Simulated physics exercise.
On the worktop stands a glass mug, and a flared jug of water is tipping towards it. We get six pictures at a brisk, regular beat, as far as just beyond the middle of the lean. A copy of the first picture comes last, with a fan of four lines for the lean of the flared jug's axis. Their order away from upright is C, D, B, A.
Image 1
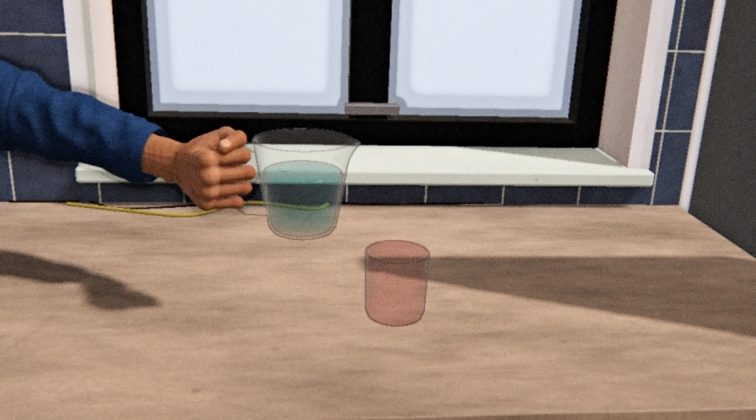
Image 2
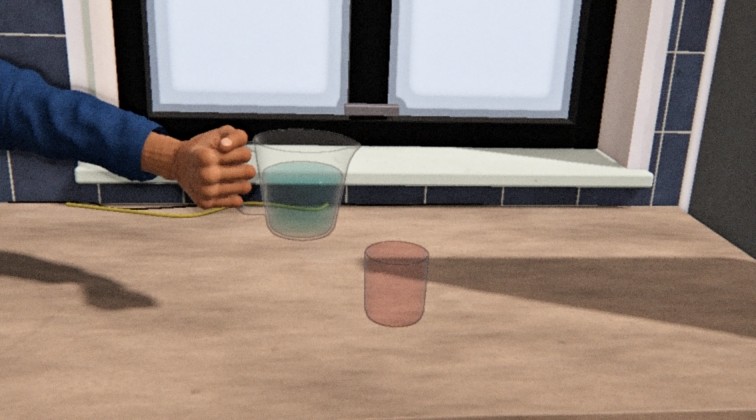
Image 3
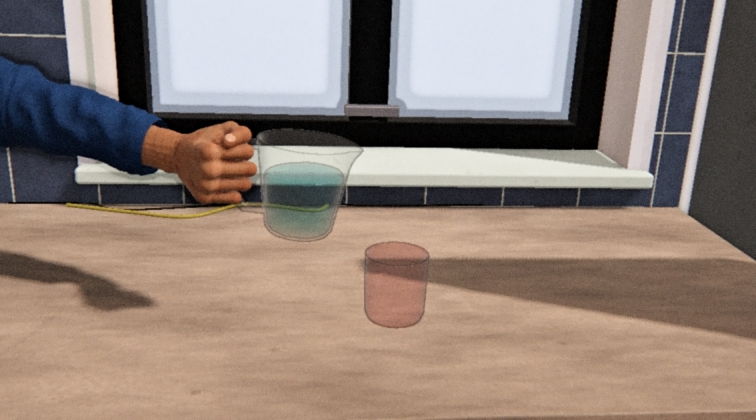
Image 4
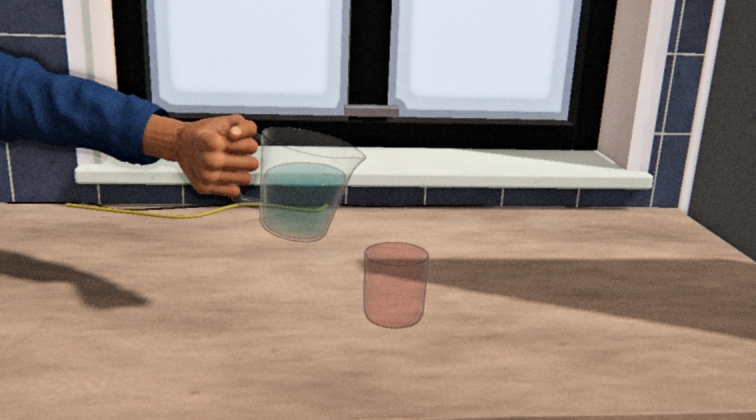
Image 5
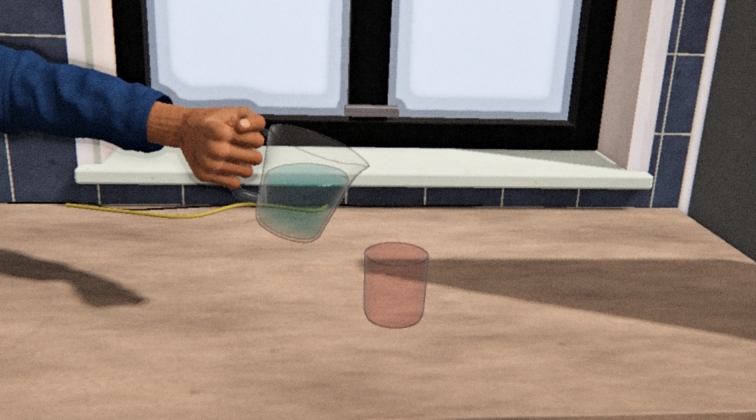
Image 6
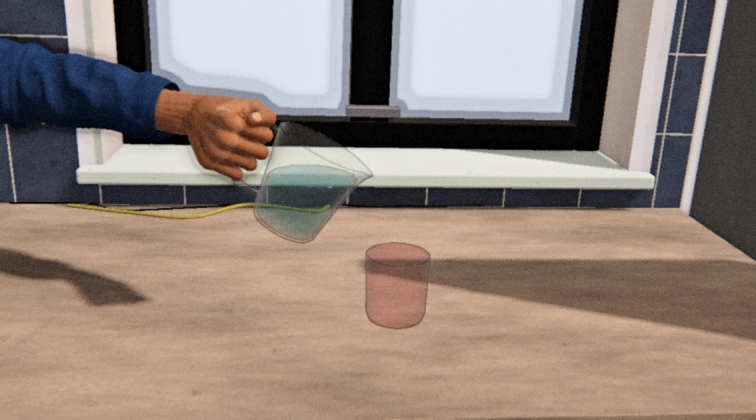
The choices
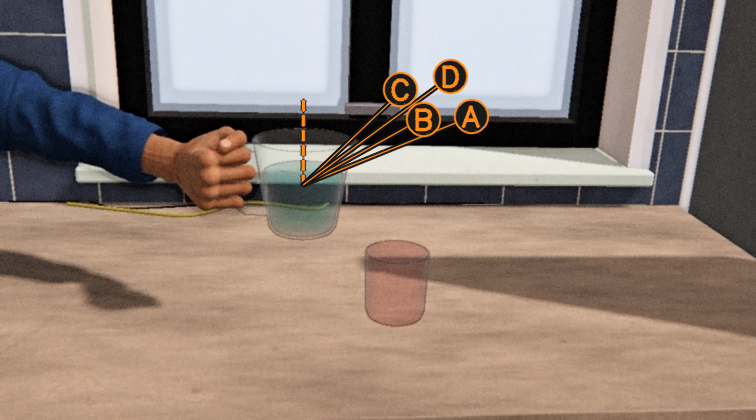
A hand gradually tilts a clear jug of bluish water rightward above a reddish glass.
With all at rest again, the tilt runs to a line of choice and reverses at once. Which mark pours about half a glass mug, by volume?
It is B.
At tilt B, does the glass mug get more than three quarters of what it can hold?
No.
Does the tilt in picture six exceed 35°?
No, it does not.
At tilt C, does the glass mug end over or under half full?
Under.
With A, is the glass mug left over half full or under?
Over.
On the marked copy, A at (455, 122); B at (407, 126); C at (389, 102); D at (436, 86).
With A, the glass mug ends with about 71 % of what it can hold.
With B, the glass mug ends with about 50 % of what it can hold.
With C, the glass mug ends with about 15 % of what it can hold.
With D, the glass mug ends with about 31 % of what it can hold.
